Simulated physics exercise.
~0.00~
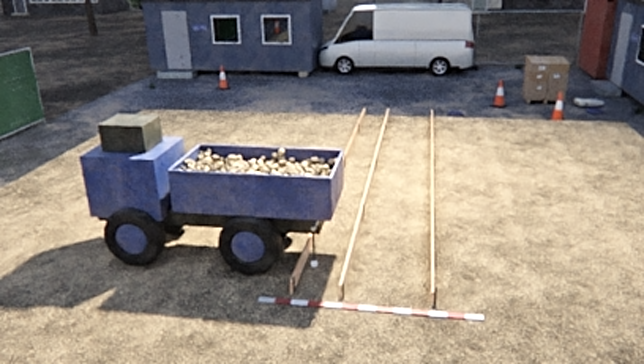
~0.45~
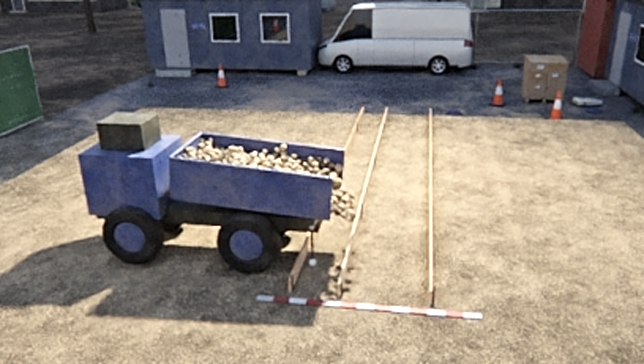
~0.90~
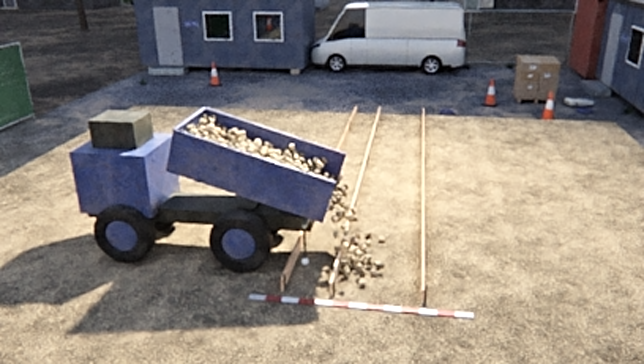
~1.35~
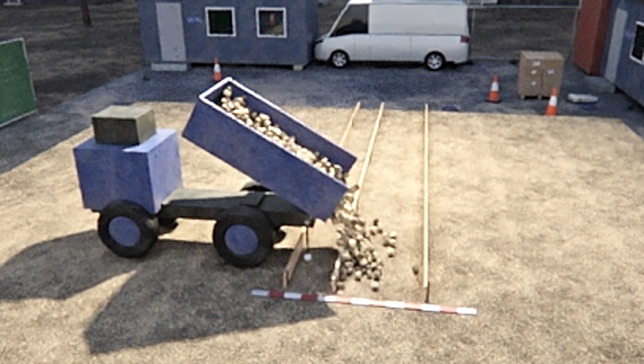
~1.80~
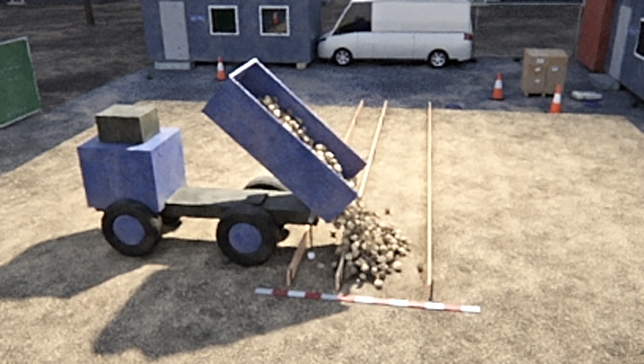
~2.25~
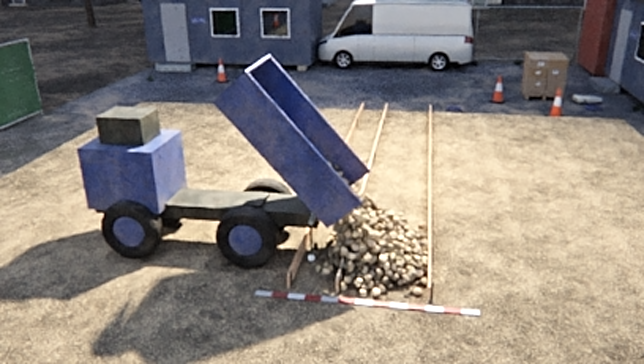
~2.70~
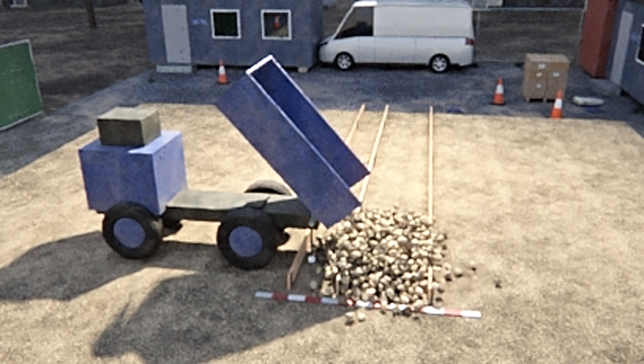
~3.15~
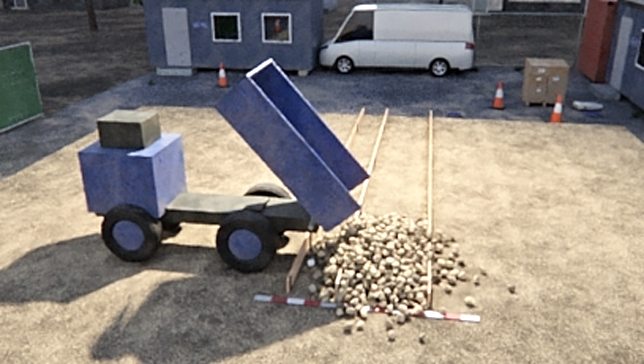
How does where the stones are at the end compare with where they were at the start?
At the start the stones were loaded in the truck's blue body. By the end they lay in a heap on the ground behind it, farther right and lower down, mostly between the farther planks and partly over the striped staff.
